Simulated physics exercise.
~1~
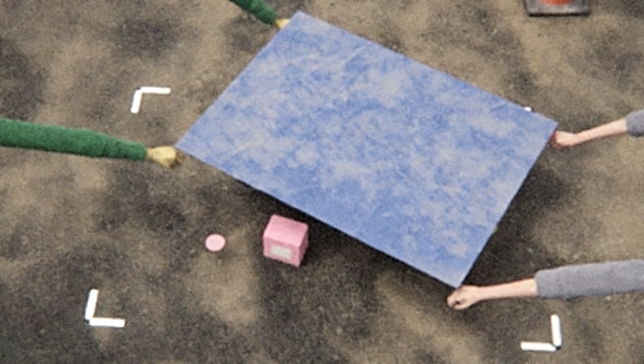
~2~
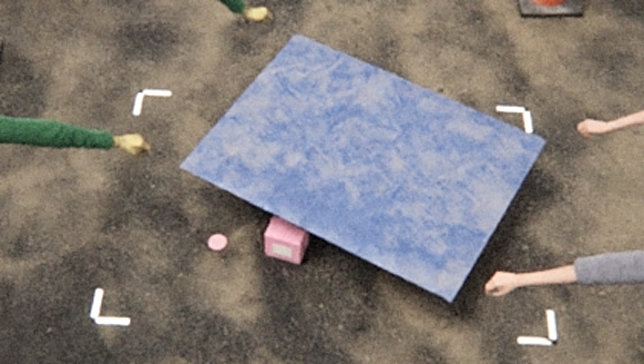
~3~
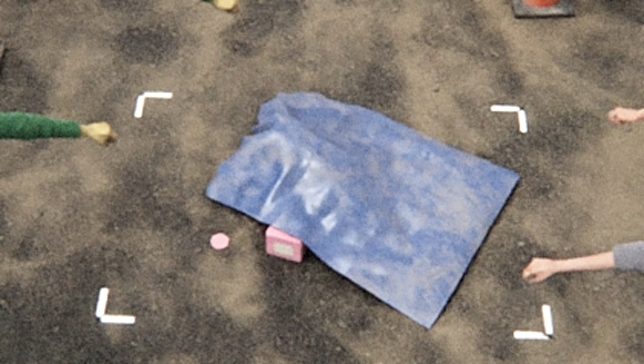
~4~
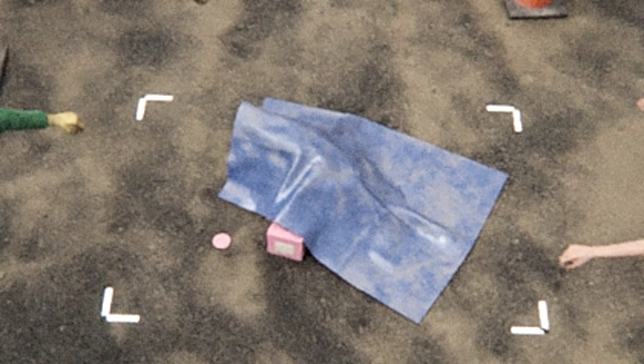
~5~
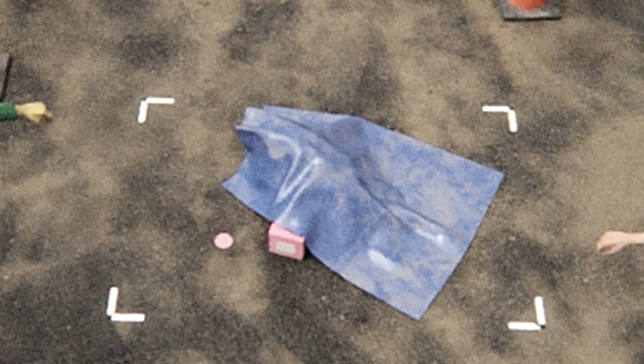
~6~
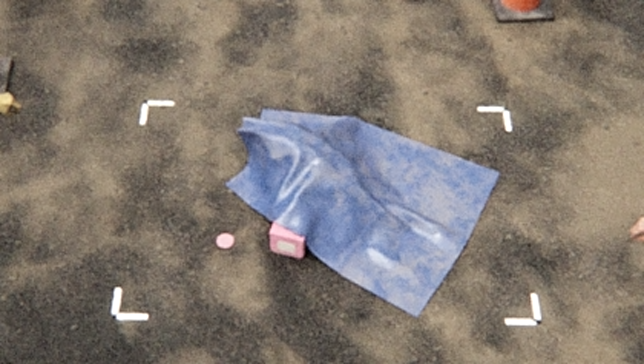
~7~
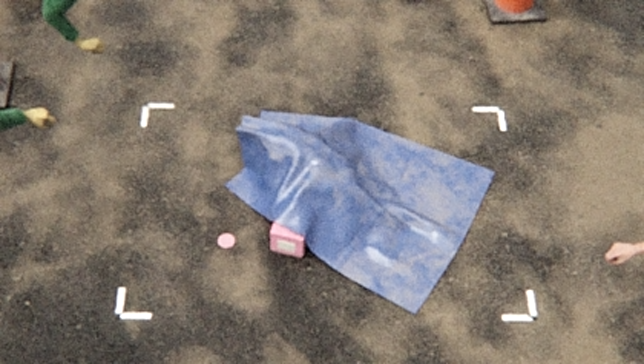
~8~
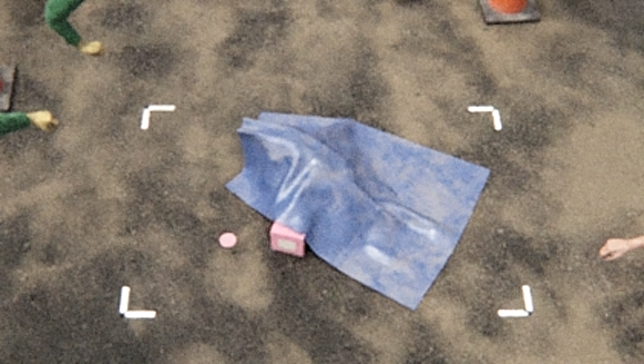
Four hands release a blue tarp, which drops and settles crumpled beside a pink coaster.
